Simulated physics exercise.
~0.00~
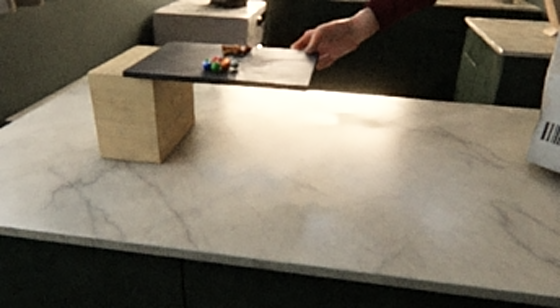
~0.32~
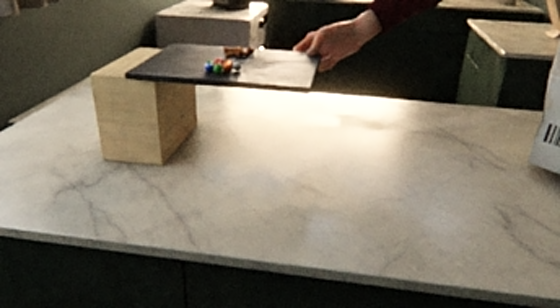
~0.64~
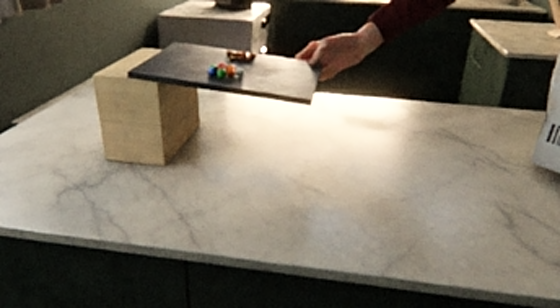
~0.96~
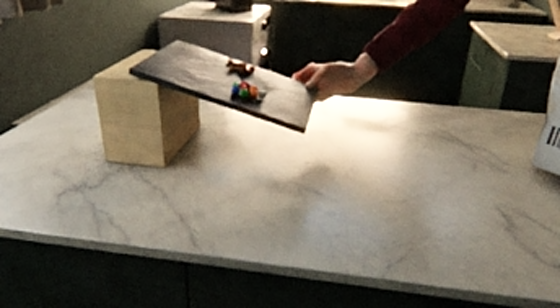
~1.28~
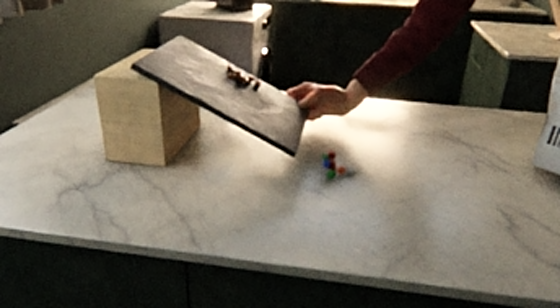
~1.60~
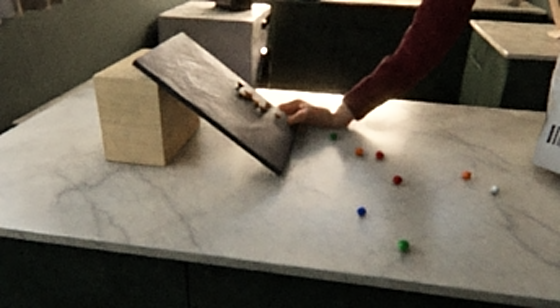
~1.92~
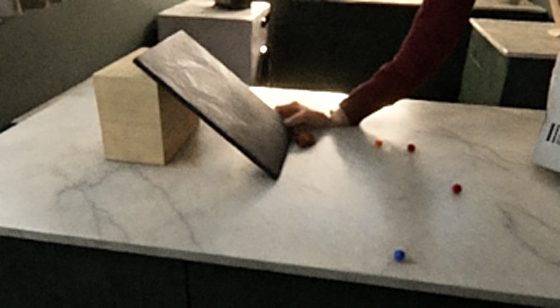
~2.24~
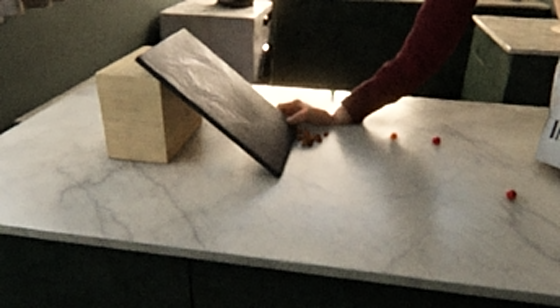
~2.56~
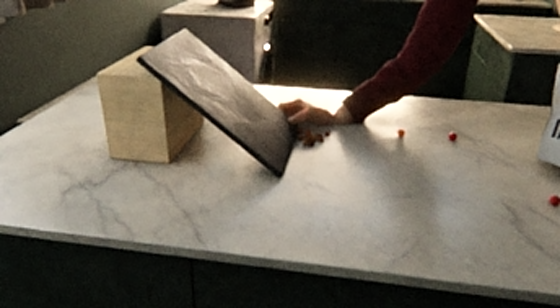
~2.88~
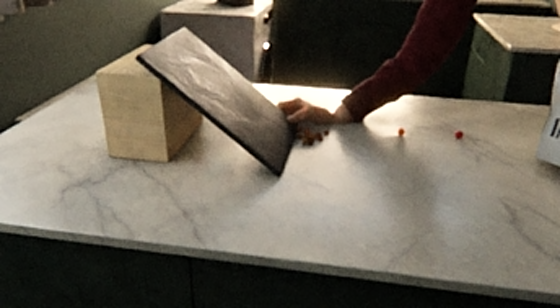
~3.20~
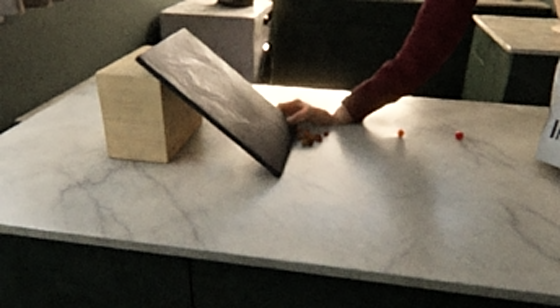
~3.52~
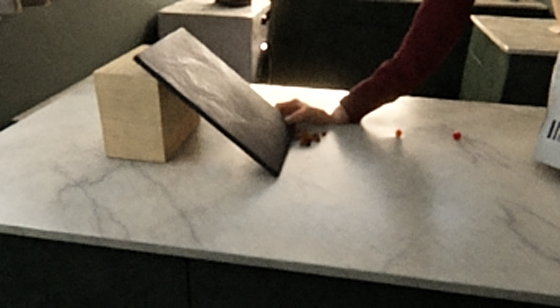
Colourful beads rolling off a dark board lowered by a hand, scattering rightward across a marble counter, while brownish pieces slide to its foot.
